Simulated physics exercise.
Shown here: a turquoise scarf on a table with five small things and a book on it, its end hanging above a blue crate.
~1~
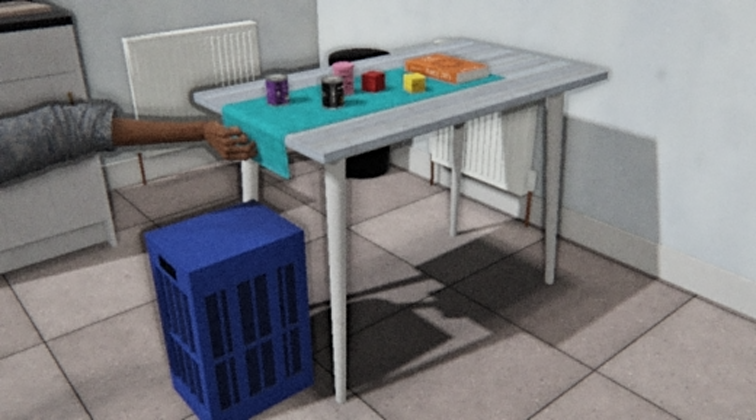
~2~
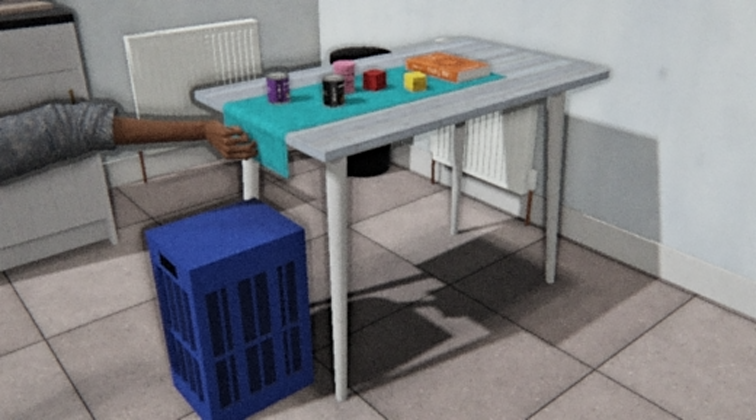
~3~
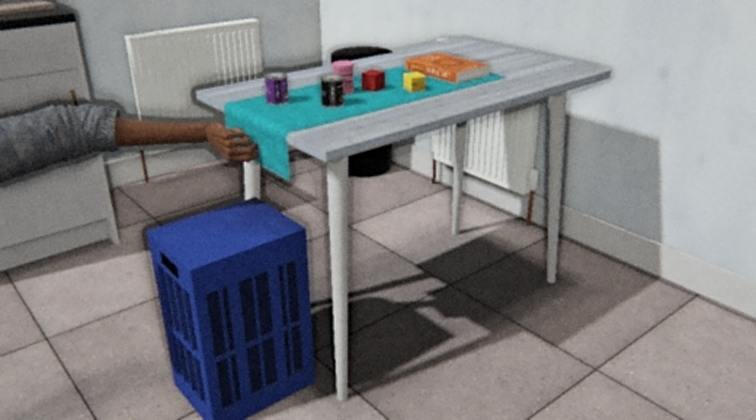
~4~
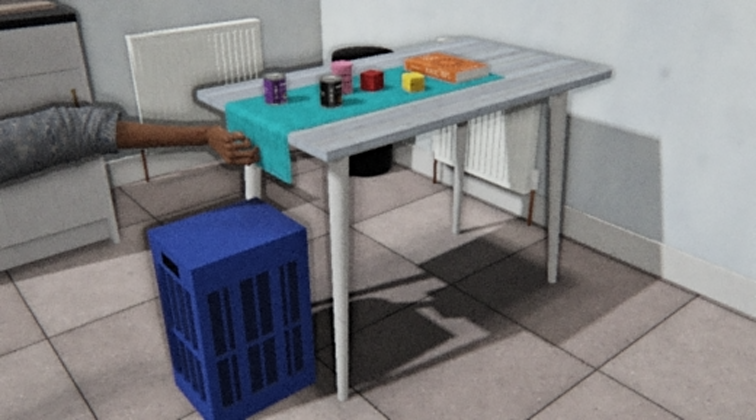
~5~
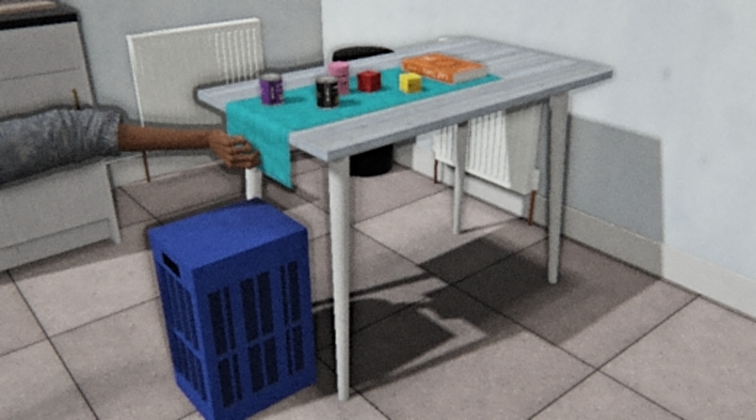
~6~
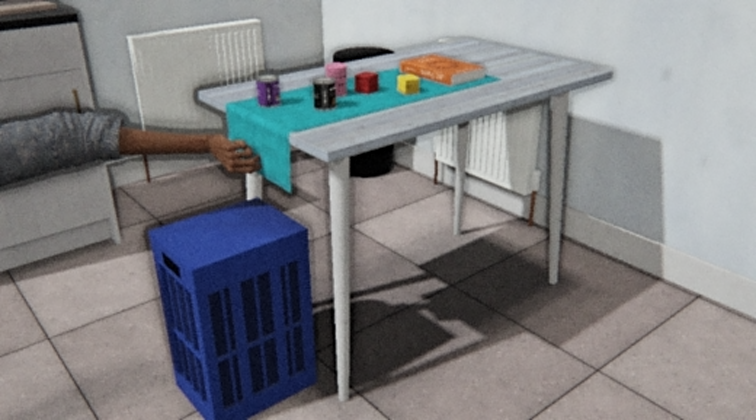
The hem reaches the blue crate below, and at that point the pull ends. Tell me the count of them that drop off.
Exactly one drops.
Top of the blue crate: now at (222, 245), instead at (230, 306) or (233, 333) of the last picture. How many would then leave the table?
Counts: 3, 4.
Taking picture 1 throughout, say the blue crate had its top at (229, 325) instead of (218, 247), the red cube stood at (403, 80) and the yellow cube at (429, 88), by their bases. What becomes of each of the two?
In the end the red cube is still on top and the yellow cube is still on top.
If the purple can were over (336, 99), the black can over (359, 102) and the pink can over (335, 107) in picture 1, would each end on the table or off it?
The purple can holds on; the black can holds on; the pink can keeps its place on top.
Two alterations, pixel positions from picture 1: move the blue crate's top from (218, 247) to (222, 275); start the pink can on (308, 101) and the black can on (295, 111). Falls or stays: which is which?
So the pink can leaves, and the black can leaves.
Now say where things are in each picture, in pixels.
In the first frame, hem (289, 179); purple can (276, 77); black can (332, 79); pink can (343, 65); red cube (373, 73); yellow cube (415, 76); top of the crate (219, 247).
In the second frame, hem (289, 178); purple can (278, 75).
In the third frame, hem (290, 180); black can (332, 77).
In the fourth frame, hem (291, 183); pink can (342, 63); top of the crate (221, 245).
In the fifth frame, hem (292, 187); red cube (369, 73).
In the sixth frame, hem (291, 193); purple can (267, 78); black can (324, 80); pink can (336, 65); red cube (367, 74); yellow cube (409, 77).
Soon after, hem near (261, 192); all still up.
Then, hem on the crate; purple can gone.
At rest, hem on the crate; purple can gone. The table loses one.
